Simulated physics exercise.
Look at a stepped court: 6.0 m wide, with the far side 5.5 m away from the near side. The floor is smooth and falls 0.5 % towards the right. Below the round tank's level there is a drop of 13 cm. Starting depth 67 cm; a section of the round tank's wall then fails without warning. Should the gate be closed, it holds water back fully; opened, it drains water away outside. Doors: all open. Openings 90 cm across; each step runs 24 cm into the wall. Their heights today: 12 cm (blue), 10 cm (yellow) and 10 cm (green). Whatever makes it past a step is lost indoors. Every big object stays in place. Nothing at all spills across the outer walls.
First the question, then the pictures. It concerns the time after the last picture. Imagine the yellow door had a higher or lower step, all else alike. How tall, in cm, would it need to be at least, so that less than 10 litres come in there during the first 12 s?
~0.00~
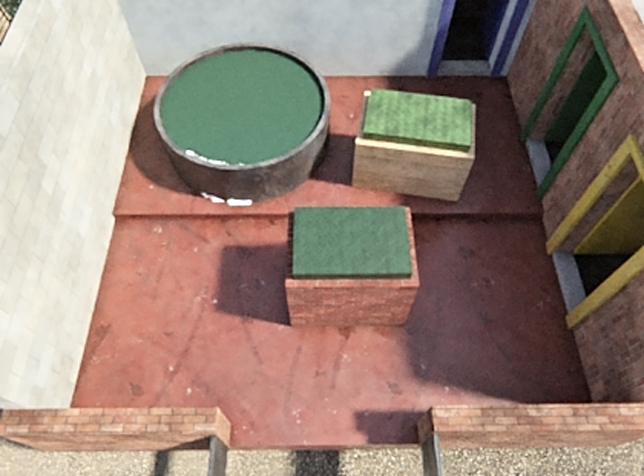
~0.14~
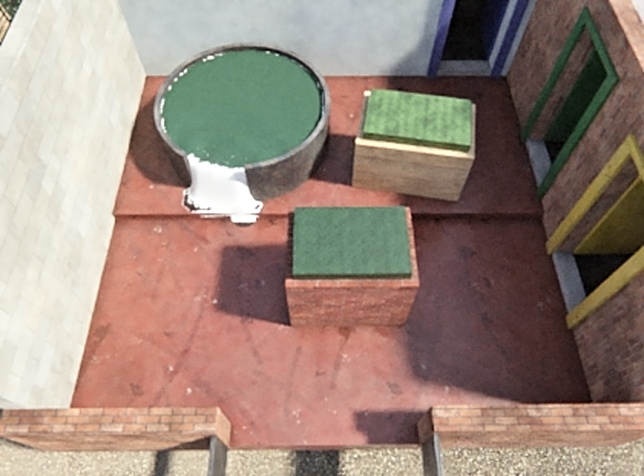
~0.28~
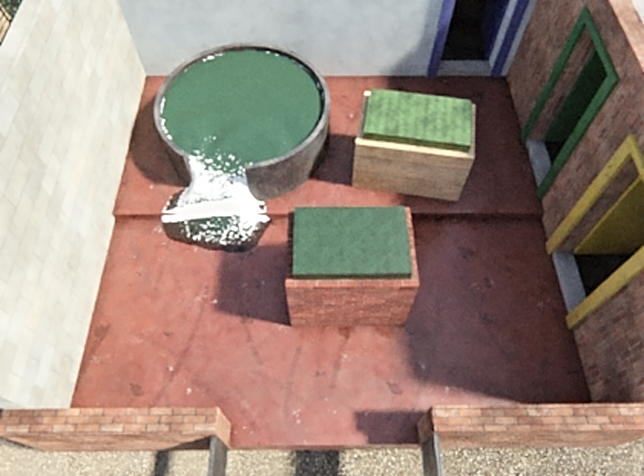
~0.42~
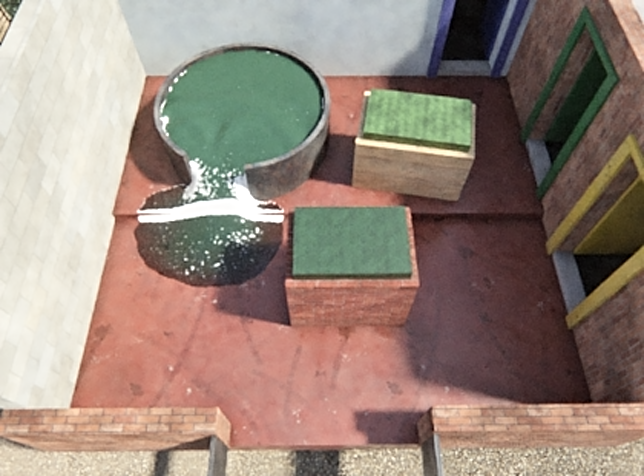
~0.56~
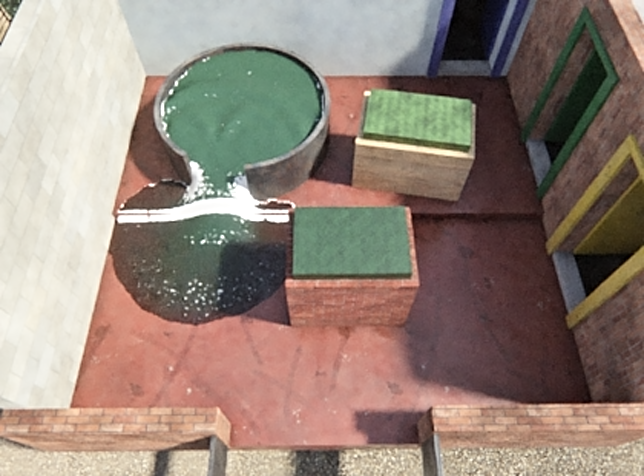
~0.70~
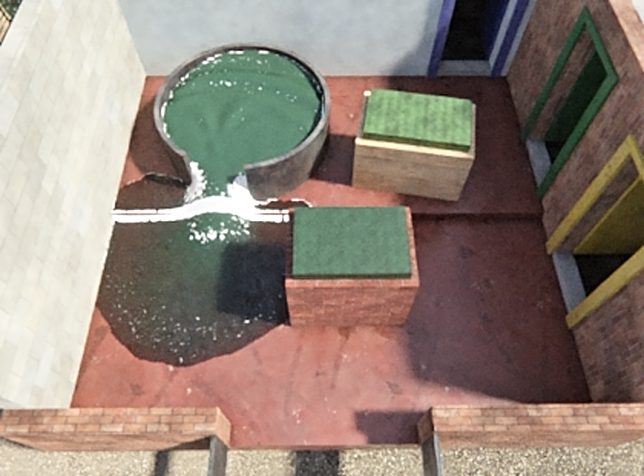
It would need to be roughly 7.5 cm tall.
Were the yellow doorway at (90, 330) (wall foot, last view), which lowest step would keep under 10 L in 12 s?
You'd want it roughly 22 cm high.
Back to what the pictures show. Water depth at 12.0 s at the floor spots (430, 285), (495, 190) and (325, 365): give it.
About 7, 0 and 3 cm.
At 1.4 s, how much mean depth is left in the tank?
Mean depth: Approx. 50 cm.
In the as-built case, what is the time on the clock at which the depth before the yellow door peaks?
Around 10.5 seconds.
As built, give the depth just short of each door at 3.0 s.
Door by door in cm - blue 0, yellow 0, green 0.
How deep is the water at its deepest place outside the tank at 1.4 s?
It gets to close to 44 centimetres there.
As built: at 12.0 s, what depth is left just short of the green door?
Lab note: Depth approx. 0.5 cm.
After 1.4 s water covers 30 % of the floor, deepest (44 cm) near (67, 424); it has not reached the yellow door.
After 3.0 s water covers 30 % of the floor, deepest (30 cm) near (110, 305); it has not reached the yellow door.
After 12.0 s water covers 65 % of the floor, deepest (12 cm) near (126, 232); 9 cm at the yellow door, 2 litres in over its 10 cm step.
At the yellow door as built, the water arrived by 5.0 s and peaked near 10 cm at 10.6 s.
Run again over the same 12 s with other heights there, 13 litres in over 7 cm, 4 litres over 9 cm. The limit of 10 litres is kept from about 7.5 cm up.
